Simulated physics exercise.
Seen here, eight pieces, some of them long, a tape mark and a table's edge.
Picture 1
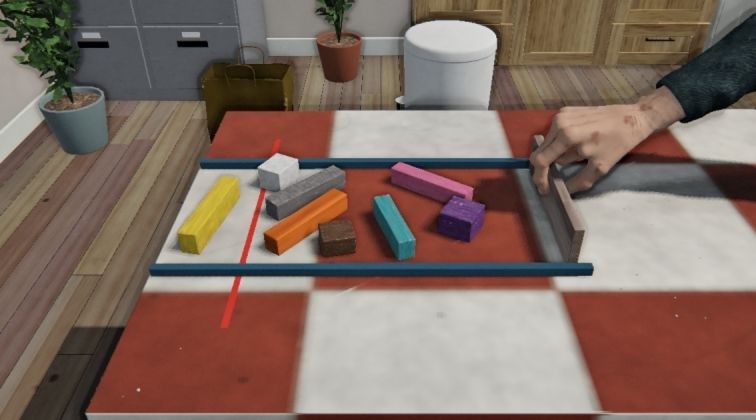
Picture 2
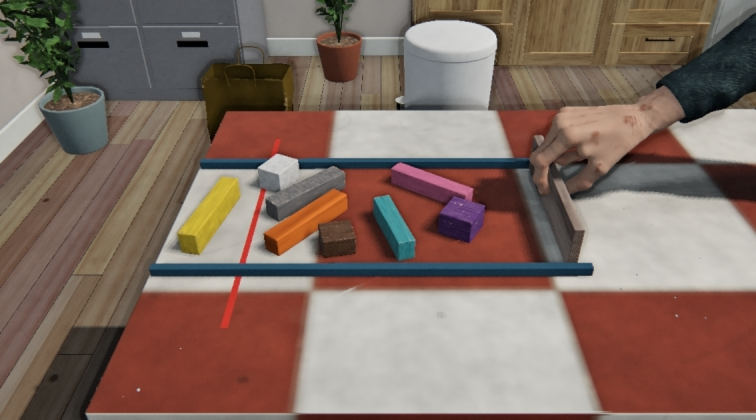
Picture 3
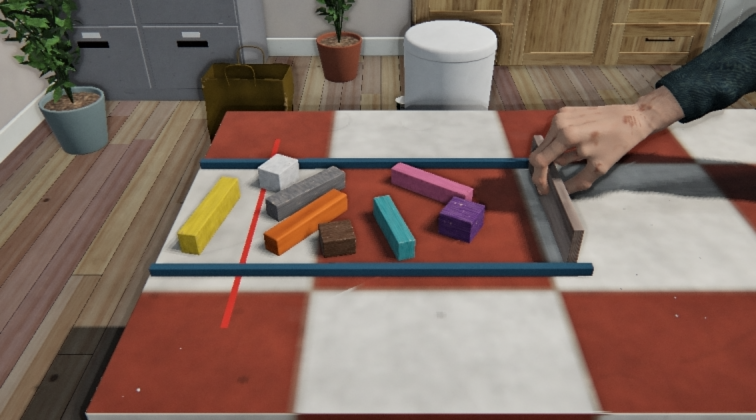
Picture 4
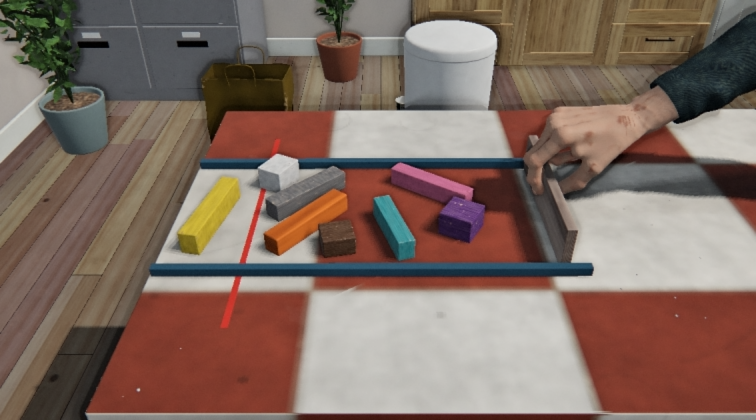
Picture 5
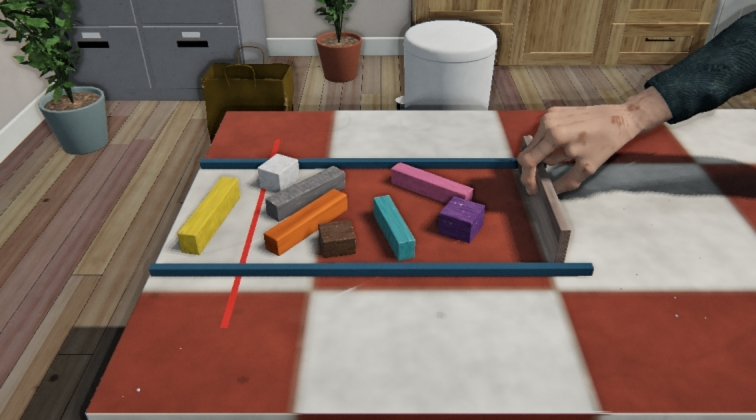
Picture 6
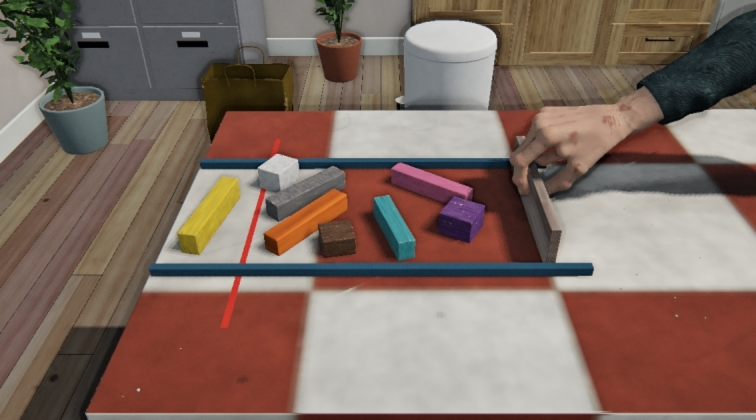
On a checkered table, a hand slides an upright board slightly left toward scattered colored blocks.
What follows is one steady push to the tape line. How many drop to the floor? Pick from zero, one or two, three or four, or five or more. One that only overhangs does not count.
The number that fall off is one or two.
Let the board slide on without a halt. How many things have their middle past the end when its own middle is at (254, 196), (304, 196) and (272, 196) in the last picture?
Place by place, 1, 0 and 1.
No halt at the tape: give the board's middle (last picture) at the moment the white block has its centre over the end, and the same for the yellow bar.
At (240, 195) for the white block; at (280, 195) for the yellow bar.
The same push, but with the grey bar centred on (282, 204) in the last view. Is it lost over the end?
From there it is kept.
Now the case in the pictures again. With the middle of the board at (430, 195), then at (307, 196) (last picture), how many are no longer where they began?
At the one place 3, at the other 8.
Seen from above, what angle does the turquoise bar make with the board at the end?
About 0°.
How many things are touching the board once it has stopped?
2 of them.
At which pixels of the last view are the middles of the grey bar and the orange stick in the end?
About (213, 185), and the other about (197, 209).
Early on, none off yet; yellow bar at rest near (211, 213); white block at rest near (279, 174); grey bar at rest near (307, 193).
Finally, the number that fall off is one or two; lost, yellow bar.
